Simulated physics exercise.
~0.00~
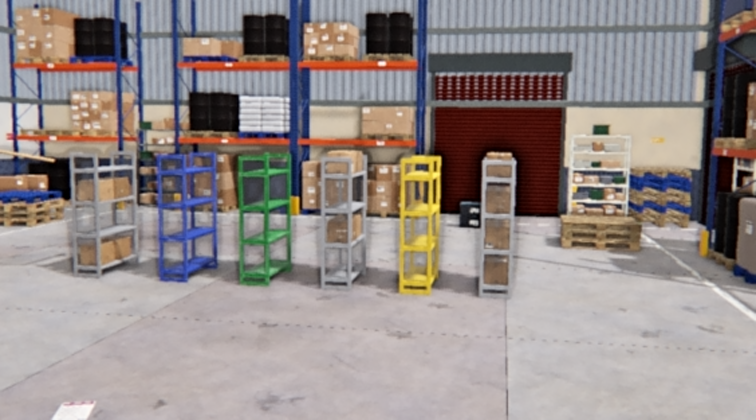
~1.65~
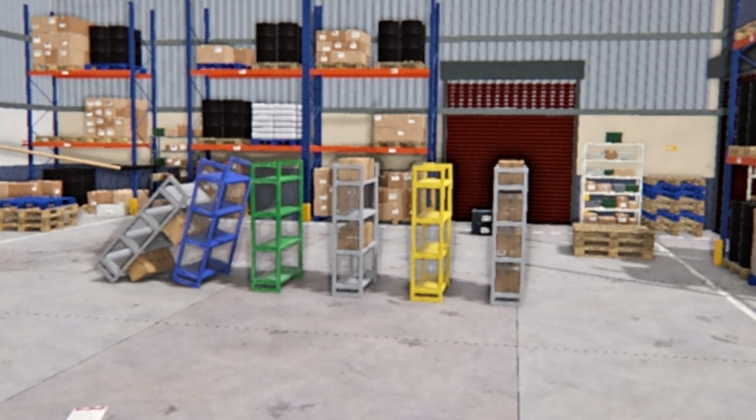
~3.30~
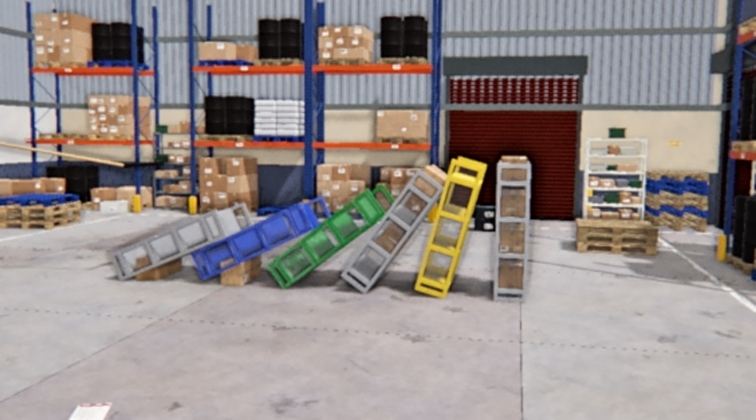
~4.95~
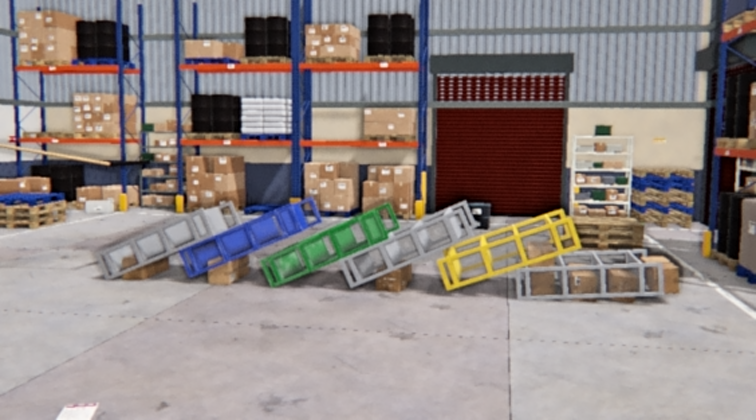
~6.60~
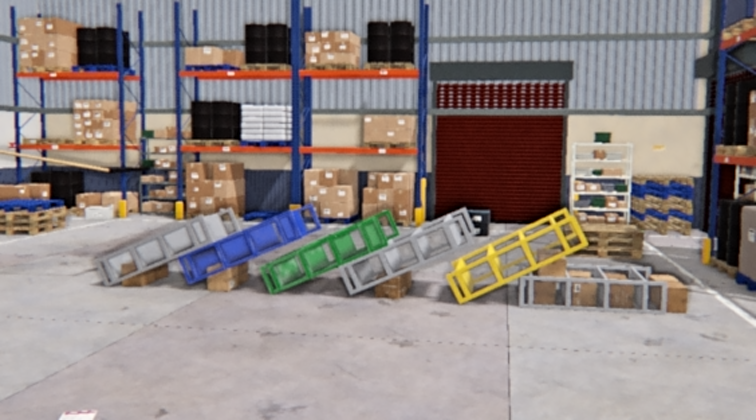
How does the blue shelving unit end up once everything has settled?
It has toppled to the right and lies at a low slant beside the fallen green unit.
Six freestanding shelving units toppling rightward one after another in a warehouse, spilling cartons, with none left upright.
